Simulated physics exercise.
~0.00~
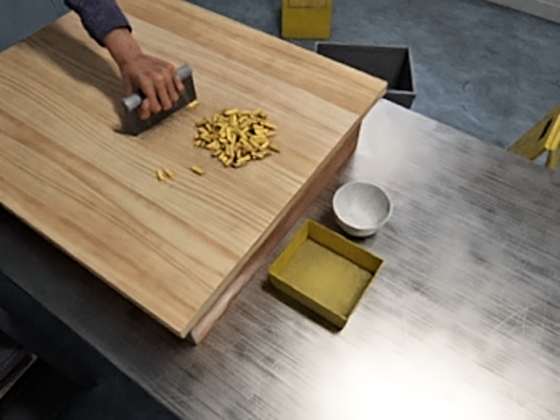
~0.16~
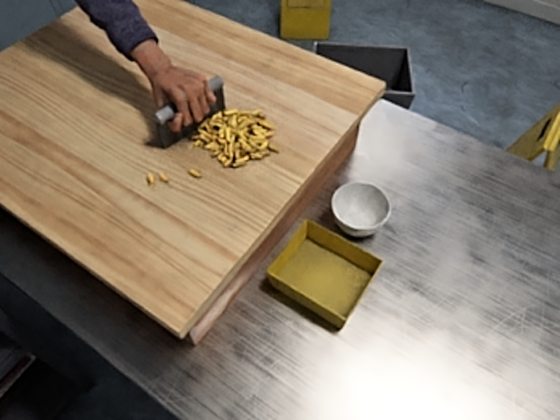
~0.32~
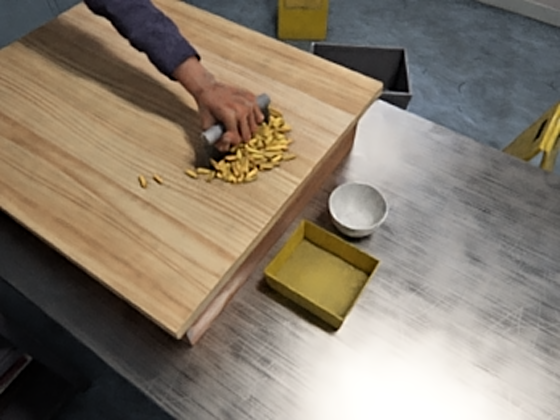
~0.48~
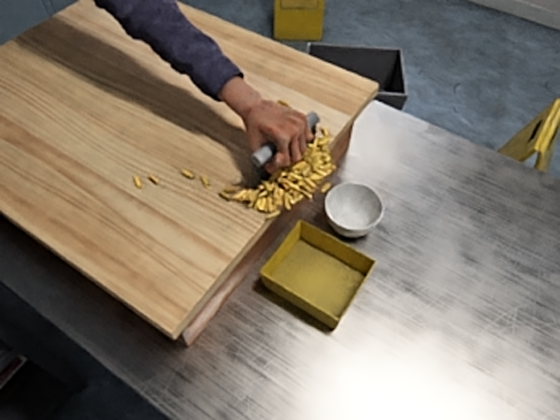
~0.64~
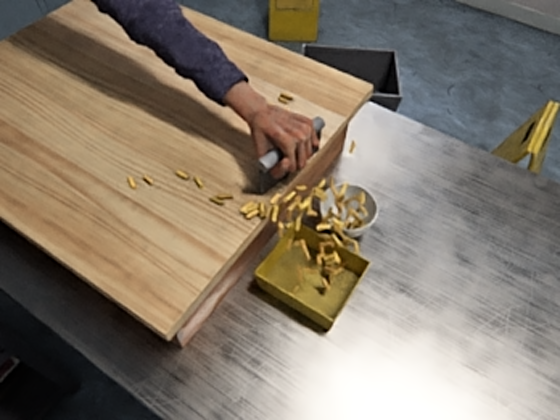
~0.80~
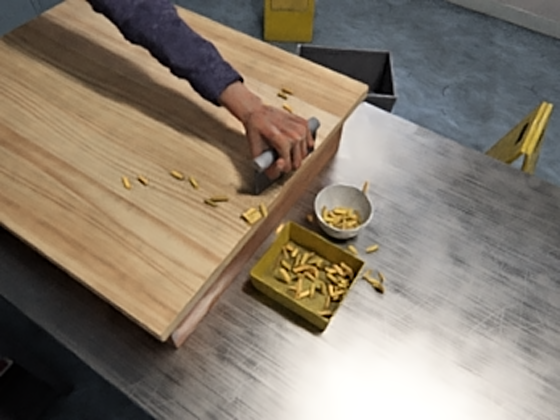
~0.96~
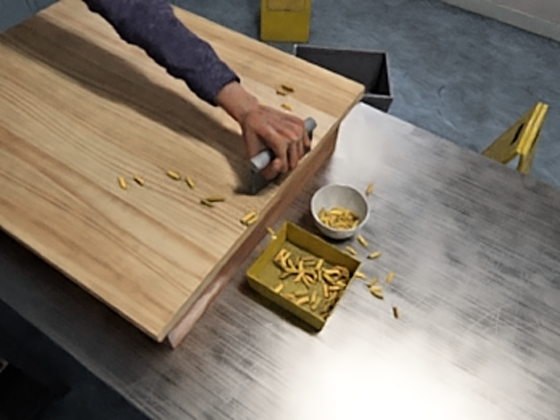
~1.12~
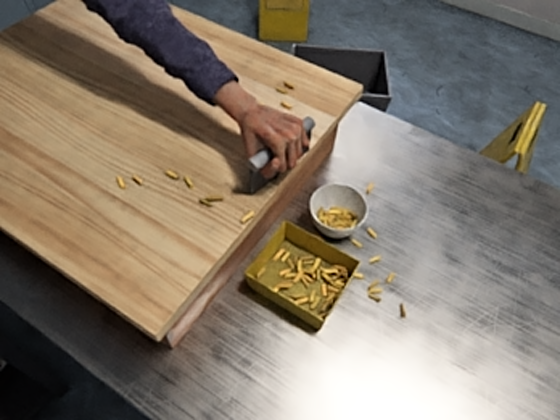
A hand in a dark blue sleeve grips a grey scraper on a pale wooden board, seen from above at an angle, beside a heap of small golden pasta pieces. Below the board's right edge, a yellow tin and a white bowl sit on a brushed metal table. The hand pushes the heap right and down the board, leaving a few pieces behind, and stops at the edge. The pasta spills over in a spray. Many pieces land in the tin and bowl, some scatter on the table to their right, and a few stay on the board.
